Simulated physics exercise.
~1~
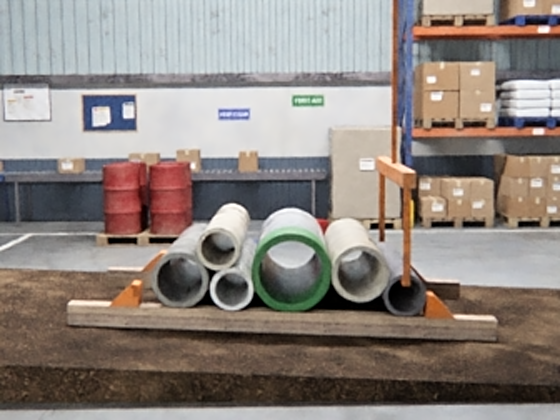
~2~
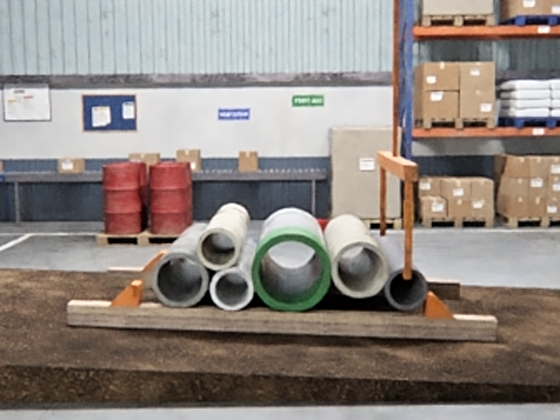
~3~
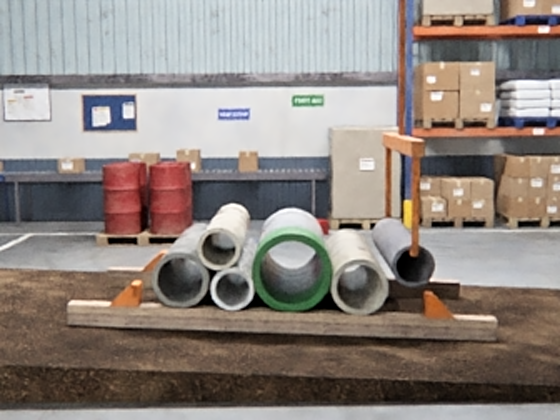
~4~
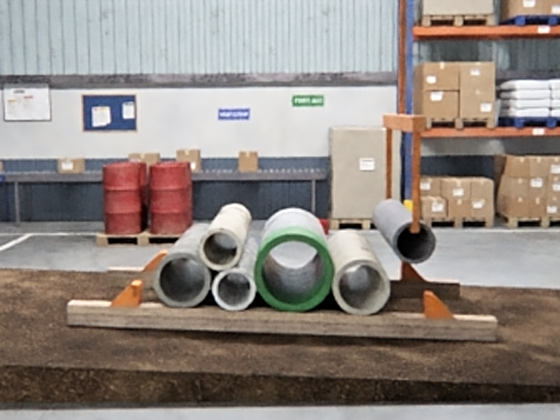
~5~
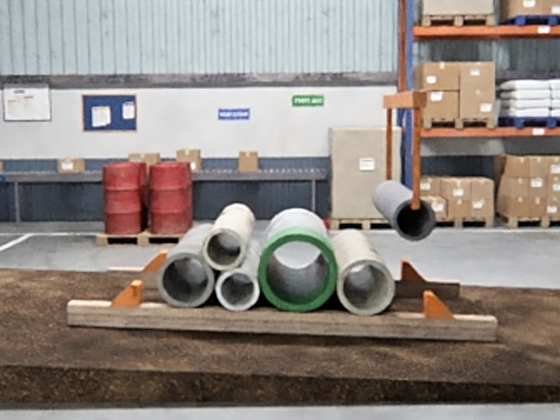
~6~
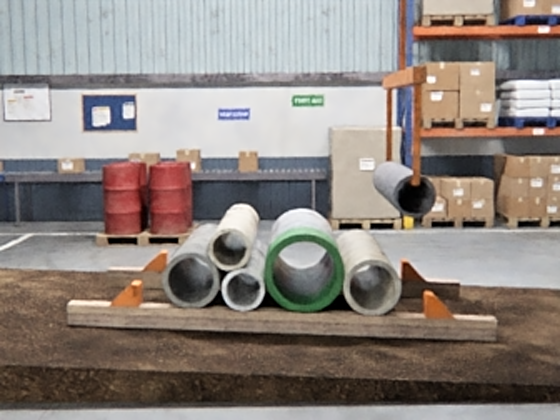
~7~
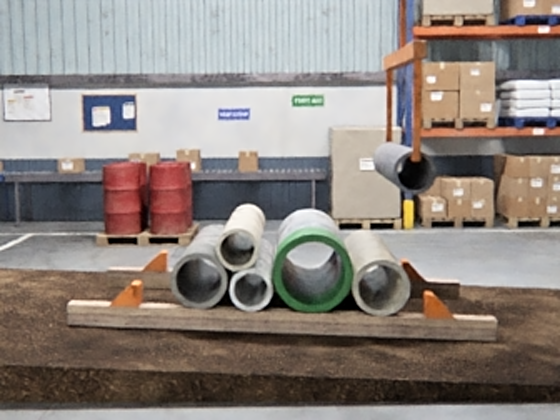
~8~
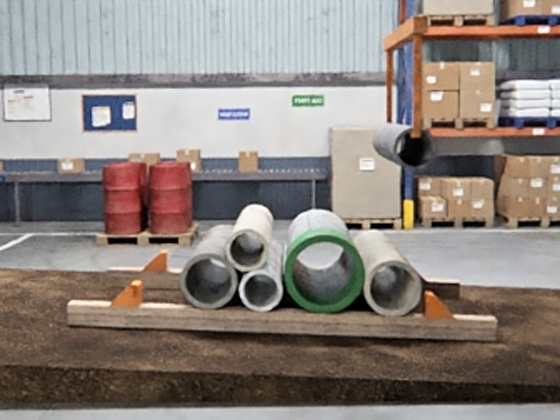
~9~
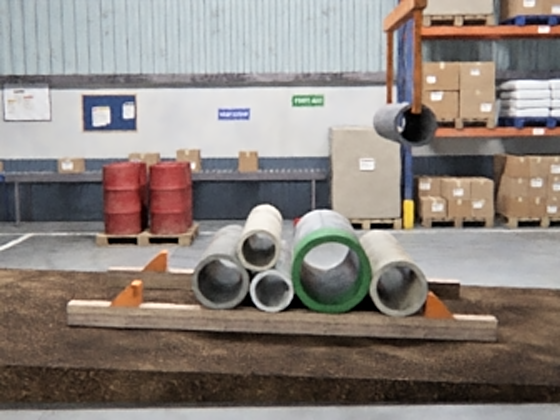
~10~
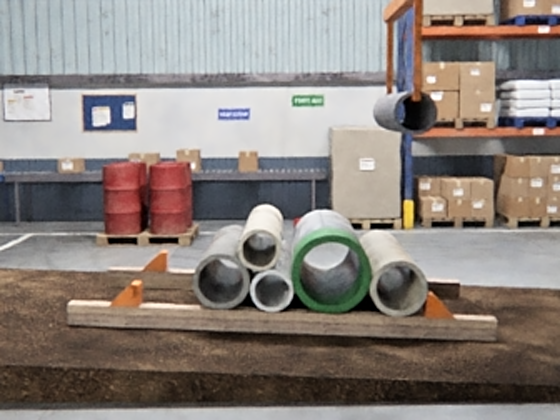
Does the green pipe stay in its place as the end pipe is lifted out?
No, the green pipe rolls a short way to the right and comes to rest out of its original place.
